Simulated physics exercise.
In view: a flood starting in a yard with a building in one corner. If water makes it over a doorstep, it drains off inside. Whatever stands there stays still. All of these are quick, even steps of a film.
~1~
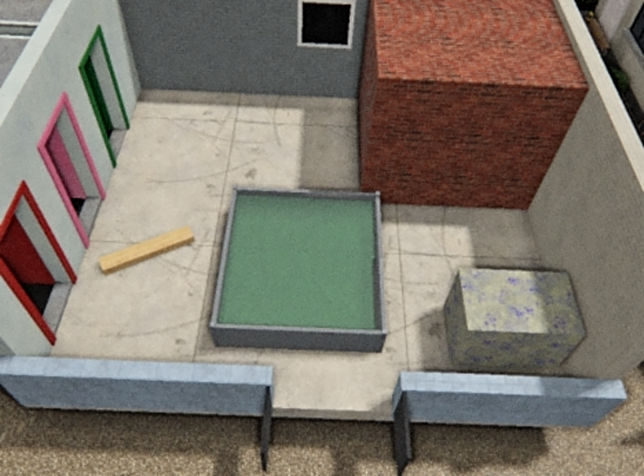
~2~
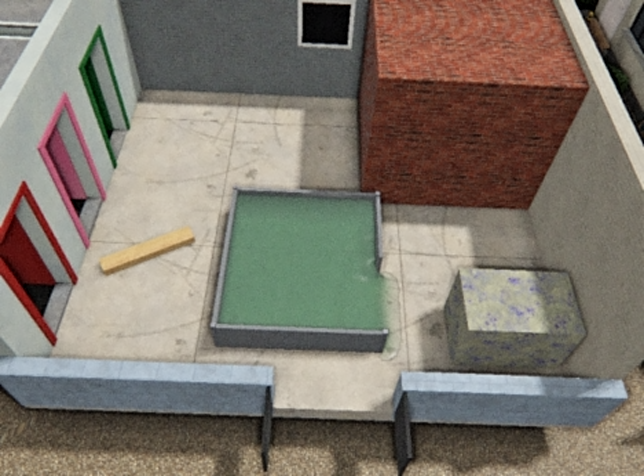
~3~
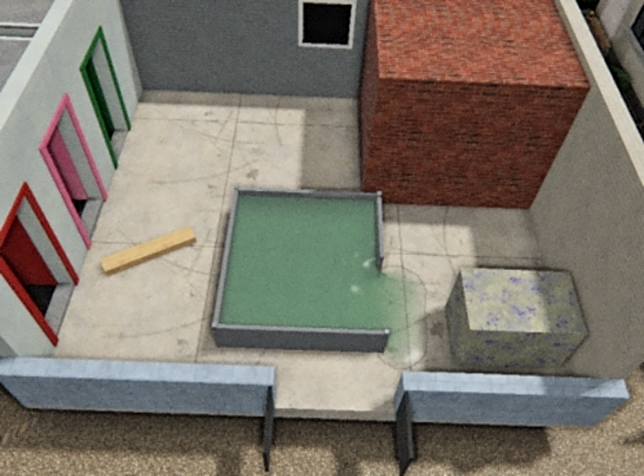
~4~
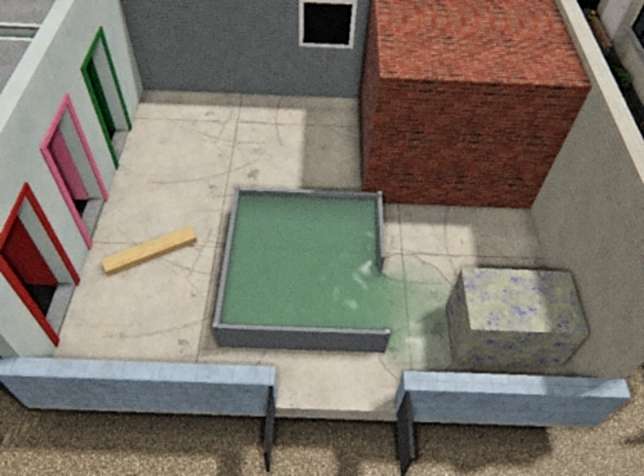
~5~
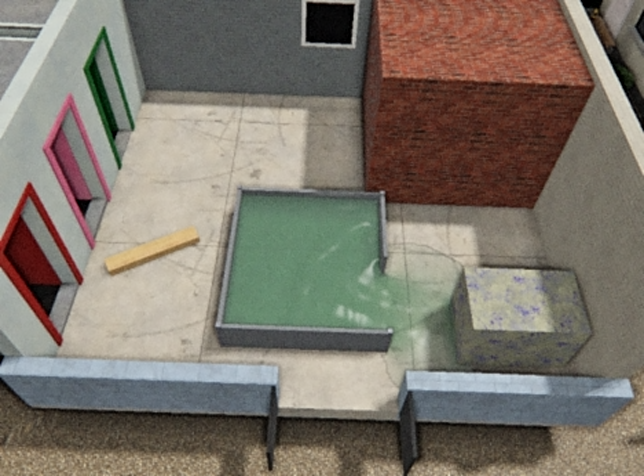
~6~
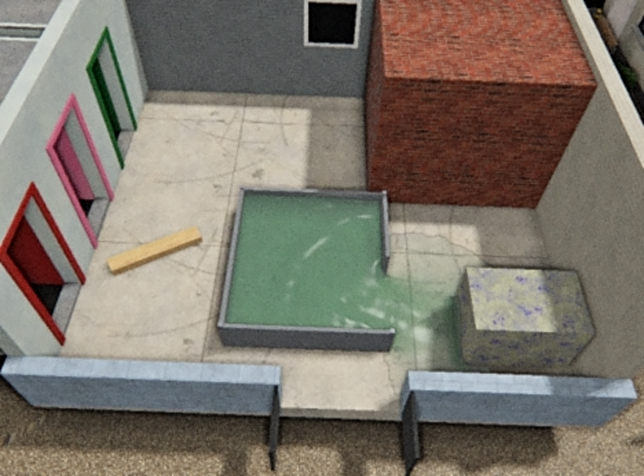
A walled concrete yard is seen from high above its open front. Red, pink and green doorways line the left wall near a yellow beam, a low grey tank of green water sits centrally, and a brick building fills the back right corner behind a mottled block. Water pours through a gap in the tank's right side and spreads to the block, pale ripples curving across the tank as the view shifts very slightly.
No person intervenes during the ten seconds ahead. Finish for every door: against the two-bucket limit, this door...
The pink door remains within it; the green door remains within it; the red door remains within it.
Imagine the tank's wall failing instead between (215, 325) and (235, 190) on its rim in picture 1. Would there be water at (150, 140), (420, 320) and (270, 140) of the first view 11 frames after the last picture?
Point one reached; point two not reached; point three not reached.
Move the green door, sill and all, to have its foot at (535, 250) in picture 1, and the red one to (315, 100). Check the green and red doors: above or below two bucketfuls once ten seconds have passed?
Well, going one at a time, the green one breaks the limit while the red one comes in under it.
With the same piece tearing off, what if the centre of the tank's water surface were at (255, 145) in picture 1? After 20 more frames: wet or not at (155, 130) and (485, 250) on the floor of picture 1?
As listed: Clear, flooded.
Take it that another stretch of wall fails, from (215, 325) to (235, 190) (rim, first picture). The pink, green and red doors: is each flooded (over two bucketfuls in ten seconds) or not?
So the pink one ends up above, the green one ends up above and the red one ends up above.
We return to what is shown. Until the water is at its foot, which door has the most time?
It's the green-painted one.
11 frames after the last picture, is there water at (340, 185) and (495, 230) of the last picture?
One after the other: No water, under water.
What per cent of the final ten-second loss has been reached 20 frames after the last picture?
Close to 10 per cent.
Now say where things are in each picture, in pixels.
The first frame shows still water in the open tank at (303, 257).
In the second frame, the front is at (391, 354), out from the gap at (377, 307).
In the third frame, the front is at (401, 362), out from the gap at (379, 308).
In the fourth frame, the front is at (451, 351), out from the gap at (379, 307).
In the fifth frame, the front is at a hidden place, out from the gap at (382, 307).
In the sixth frame, water pours out at (384, 307) and has run to a hidden place.
A moment on, water covers 15 % of the floor; the pink door not reached, the green door not reached, the red door not reached.
Next, water covers 25 % of the floor; the pink door not reached, the green door not reached, the red door not reached.
Then, water covers 35 % of the floor; the pink door not reached, the green door not reached, the red door not reached.
Later, water covers 55 % of the floor; the pink door wet at the sill, nothing in, the green door not reached, the red door wet at the sill, nothing in.
In the end, water covers 80 % of the floor; the pink door wet at the sill, nothing in, the green door under two buckets in, the red door under two buckets in.
